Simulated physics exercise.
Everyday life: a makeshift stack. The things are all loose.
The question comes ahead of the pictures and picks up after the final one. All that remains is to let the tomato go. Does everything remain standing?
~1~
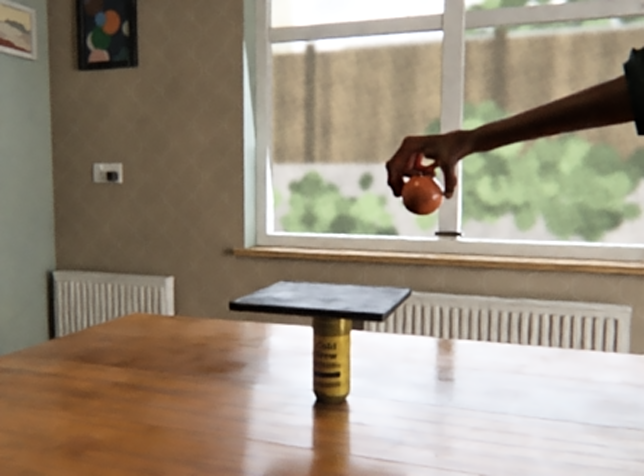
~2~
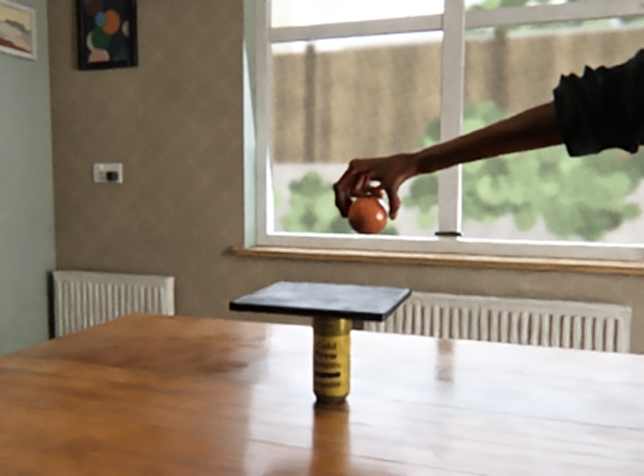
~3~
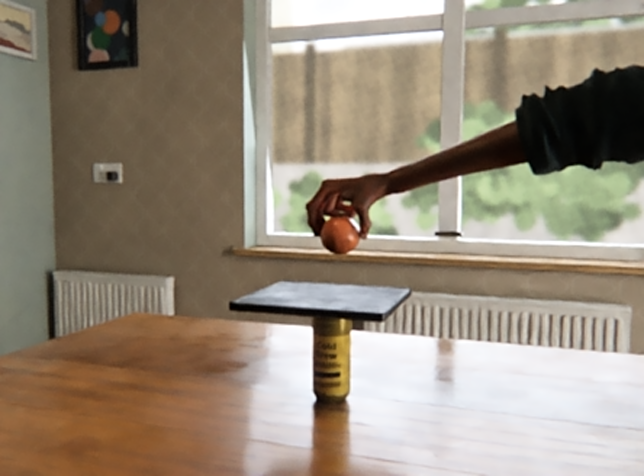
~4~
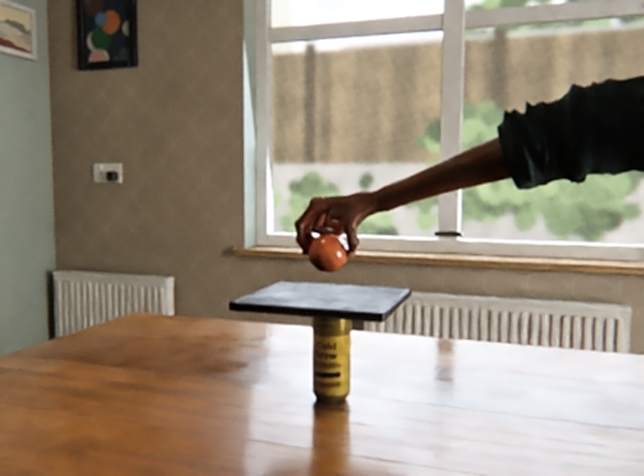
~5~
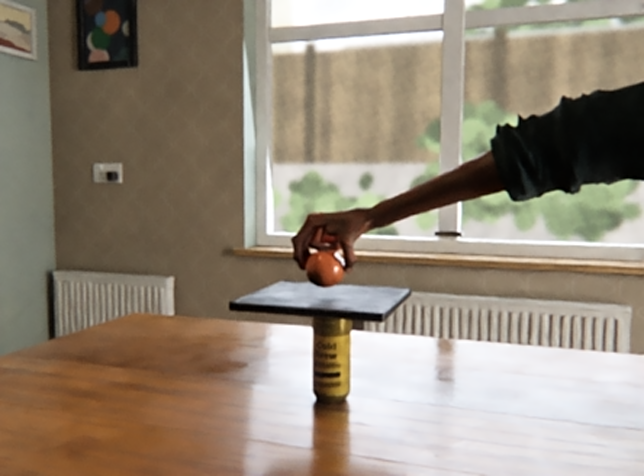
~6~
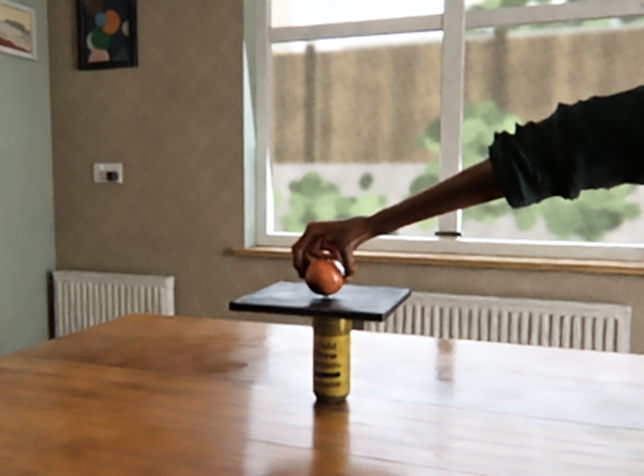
Yes: It will stay intact.
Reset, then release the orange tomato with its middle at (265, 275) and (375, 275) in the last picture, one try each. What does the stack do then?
Trial 1: Falls over. Trial 2: Stable.
Then, 0.80 s on from there, no change.
Then, 1.70 s on from there, orange tomato resting near (325, 278).
In the end, all 3 unmoved. At the end, from the last picture's camera, orange tomato near (325, 278). The stack holds.
